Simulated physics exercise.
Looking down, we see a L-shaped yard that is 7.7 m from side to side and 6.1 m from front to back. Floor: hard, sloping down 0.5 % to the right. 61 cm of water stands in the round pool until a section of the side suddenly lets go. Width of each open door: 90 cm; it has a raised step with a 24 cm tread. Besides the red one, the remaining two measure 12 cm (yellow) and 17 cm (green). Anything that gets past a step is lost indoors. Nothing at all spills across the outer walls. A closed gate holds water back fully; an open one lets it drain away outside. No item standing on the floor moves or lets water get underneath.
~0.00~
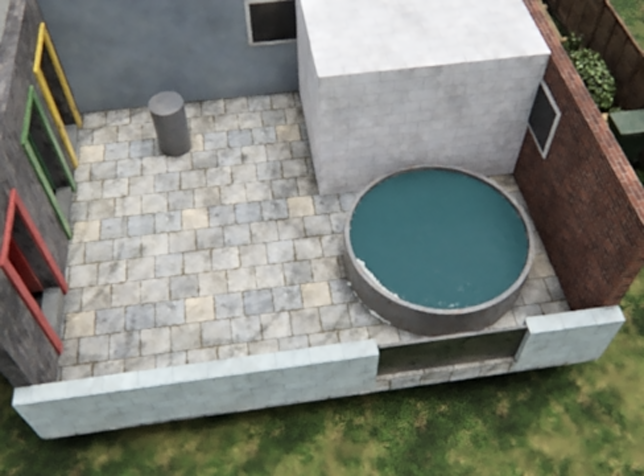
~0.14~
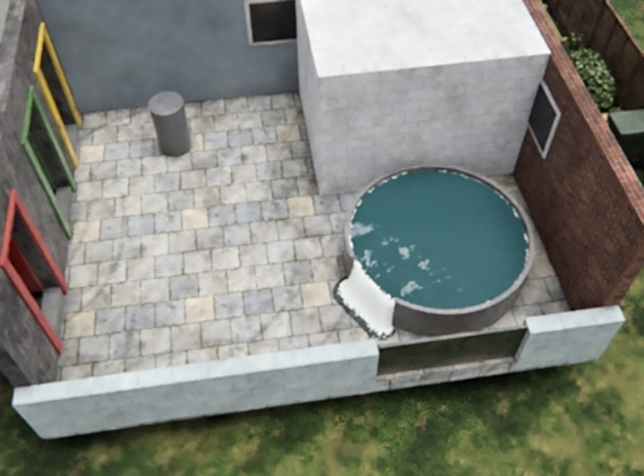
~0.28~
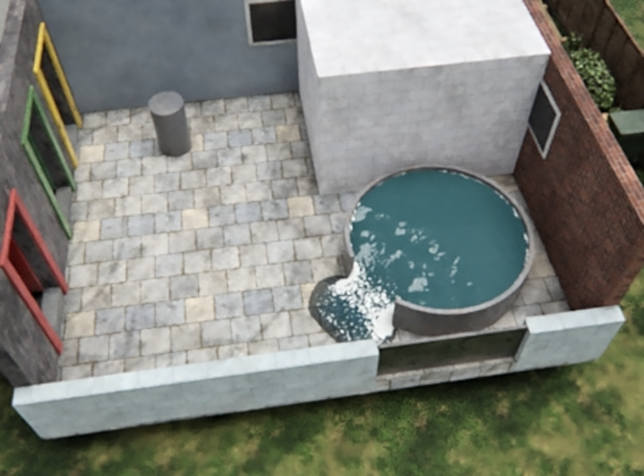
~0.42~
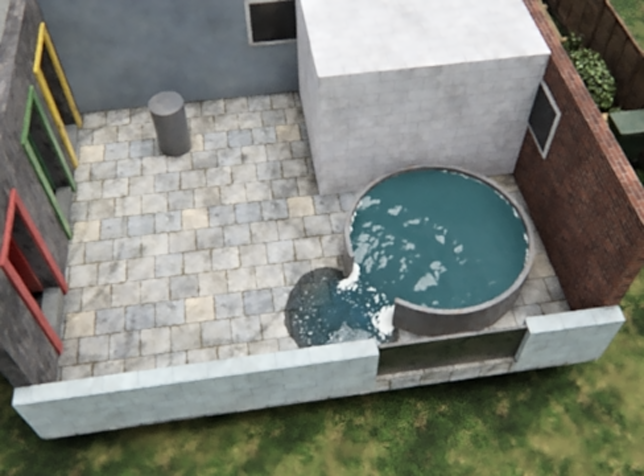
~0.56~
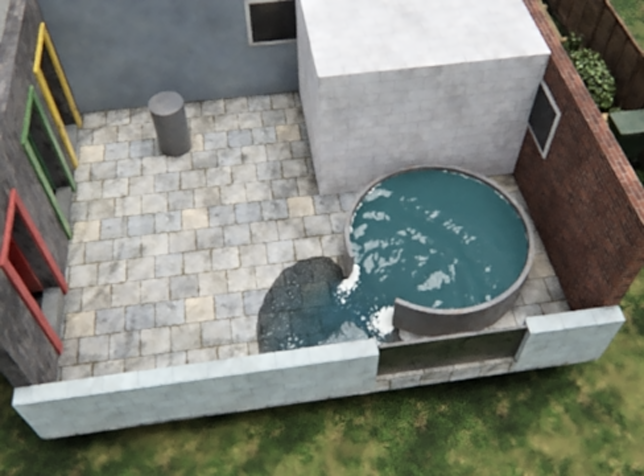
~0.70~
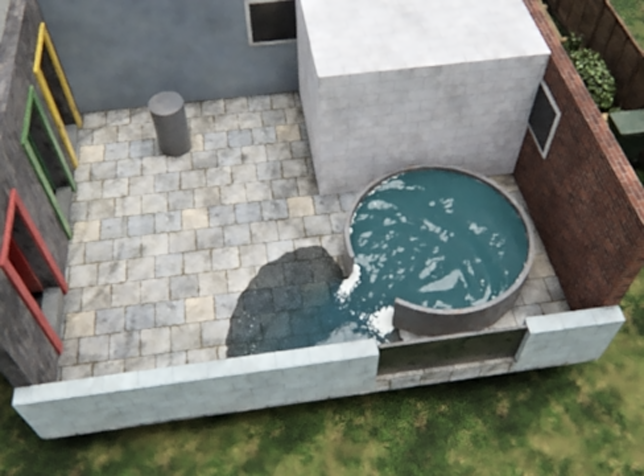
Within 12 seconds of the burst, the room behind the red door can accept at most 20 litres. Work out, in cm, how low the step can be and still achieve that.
It can be no lower than about 24 cm.
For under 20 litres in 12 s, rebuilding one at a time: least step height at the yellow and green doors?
Close to 13.0 cm (yellow) and close to 6.5 cm (green).
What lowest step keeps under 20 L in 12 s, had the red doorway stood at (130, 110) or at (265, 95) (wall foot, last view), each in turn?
About 16 cm, then about 14.0 cm.
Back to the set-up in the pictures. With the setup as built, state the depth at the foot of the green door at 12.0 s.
About 8.5 centimetres.
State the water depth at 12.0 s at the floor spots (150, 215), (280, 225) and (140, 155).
The depths come to about 5, 7 and 12 cm.
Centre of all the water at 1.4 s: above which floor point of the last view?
Roughly (404, 275).
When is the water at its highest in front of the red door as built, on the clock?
Around 2.6 s, give or take.
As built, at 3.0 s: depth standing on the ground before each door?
In cm - yellow: 0, green: 5, red: 29.
After 1.4 s water covers 25 % of the floor, deepest (34 cm) near (336, 371); it has not reached the red door.
After 3.0 s water covers 45 % of the floor, deepest (34 cm) near (55, 410); 29 cm at the red door, 9 litres in over its 23 cm step.
After 12.0 s water covers 100 % of the floor, deepest (16 cm) near (176, 114); 10 cm at the red door, 25 litres in over its 23 cm step.
At the red door as built, the water arrived by 2.0 s and peaked near 30 cm at 2.6 s.
With a step of 19.5 cm, 54 litres would have come in within the 12 s; with 26.5 cm, 8 litres. So under 20 litres takes about 24 cm.
